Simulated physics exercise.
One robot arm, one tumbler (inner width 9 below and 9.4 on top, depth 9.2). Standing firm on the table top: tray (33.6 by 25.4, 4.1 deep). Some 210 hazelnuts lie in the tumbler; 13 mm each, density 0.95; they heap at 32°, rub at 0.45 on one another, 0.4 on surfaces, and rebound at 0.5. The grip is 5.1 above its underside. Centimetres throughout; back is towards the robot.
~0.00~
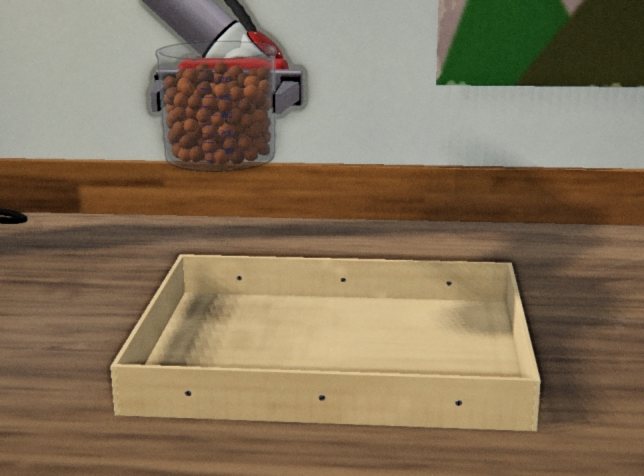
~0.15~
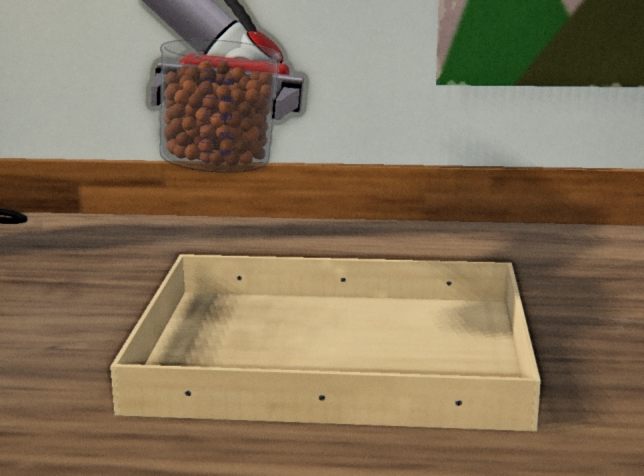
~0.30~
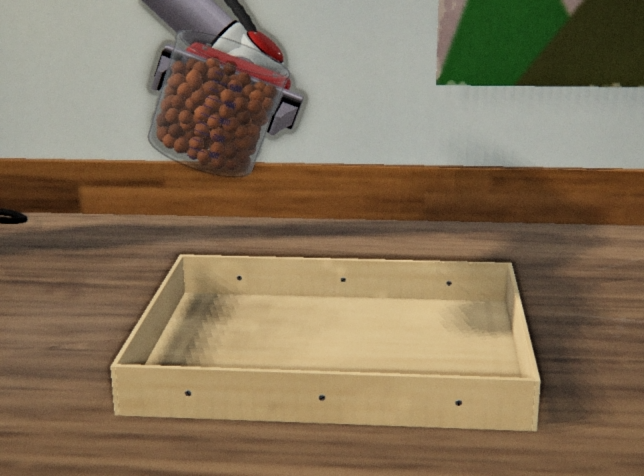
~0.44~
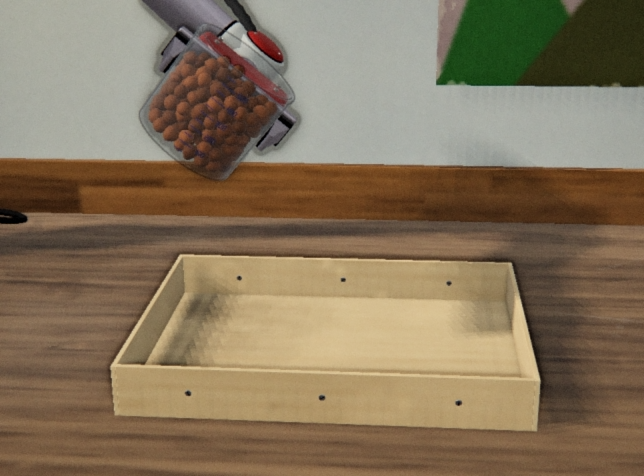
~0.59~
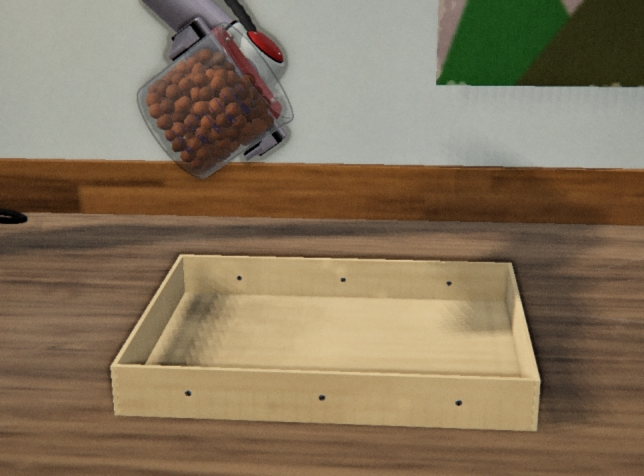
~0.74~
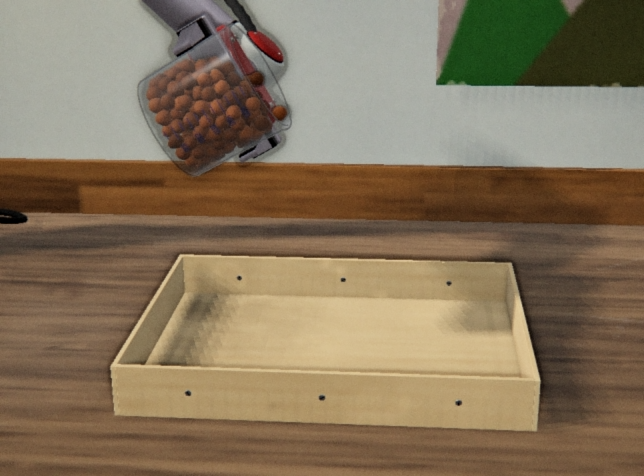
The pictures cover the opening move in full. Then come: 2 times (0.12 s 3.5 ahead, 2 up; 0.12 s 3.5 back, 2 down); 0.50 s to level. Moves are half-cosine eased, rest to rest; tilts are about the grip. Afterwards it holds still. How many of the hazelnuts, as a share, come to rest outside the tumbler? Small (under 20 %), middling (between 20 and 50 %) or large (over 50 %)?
Outside the tumbler the share is middling, between 20 and 50 %.
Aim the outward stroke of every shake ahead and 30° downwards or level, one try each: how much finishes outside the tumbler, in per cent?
Some 10 and 25 per cent.
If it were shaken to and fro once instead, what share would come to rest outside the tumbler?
It would be near 25 per cent.
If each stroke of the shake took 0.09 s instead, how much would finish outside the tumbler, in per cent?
It would be near 65 per cent.
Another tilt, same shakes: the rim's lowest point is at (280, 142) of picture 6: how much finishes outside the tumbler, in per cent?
Some 70 per cent.
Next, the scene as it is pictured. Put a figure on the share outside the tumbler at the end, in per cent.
Roughly 40 per cent.
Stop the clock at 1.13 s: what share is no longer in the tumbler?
About 20 per cent by then.
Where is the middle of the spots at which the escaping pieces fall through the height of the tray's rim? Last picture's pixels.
Near (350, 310).
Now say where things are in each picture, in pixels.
Tumbler middle at (218, 106), level; upper third of the load around (221, 91), from x 170 to 265, top at y 70; 213 in the tumbler, in the first picture.
Tumbler middle at (218, 106), tilted 6° forward; upper third of the load around (216, 90), from x 170 to 265, top at y 70, in the second picture.
Tumbler middle at (216, 106), tilted 21° forward; upper third of the load around (210, 90), from x 165 to 270, top at y 65, in the third picture.
Tumbler middle at (215, 105), tilted 39° forward; upper third of the load around (204, 88), from x 155 to 270, top at y 60, in the fourth picture.
Tumbler middle at (214, 104), tilted 54° forward; upper third of the load around (204, 84), from x 155 to 265, top at y 55, in the fifth picture.
Tumbler middle at (213, 103), tilted 60° forward; upper third of the load around (202, 86), from x 155 to 280, top at y 65; 213 in the tumbler, in the sixth picture.
After 1.13 s, tilted 60° forward, highest piece 27 above the table; 170 in the tumbler, 35 in the tray, 8 in flight or on a rim.
After 1.52 s, tilted 20° forward, highest piece 27 above the table; 132 in the tumbler, 77 in the tray, 4 in flight or on a rim.
After 1.92 s, level, highest piece 26 above the table; 132 in the tumbler, 80 in the tray, 1 on the table or floor.
After 2.97 s, level, highest piece 26 above the table; 132 in the tumbler, 80 in the tray, 1 on the table or floor.
At rest, 132 in the tumbler, 80 in the tray, 1 on the table or floor. That is 38 % outside the tumbler.
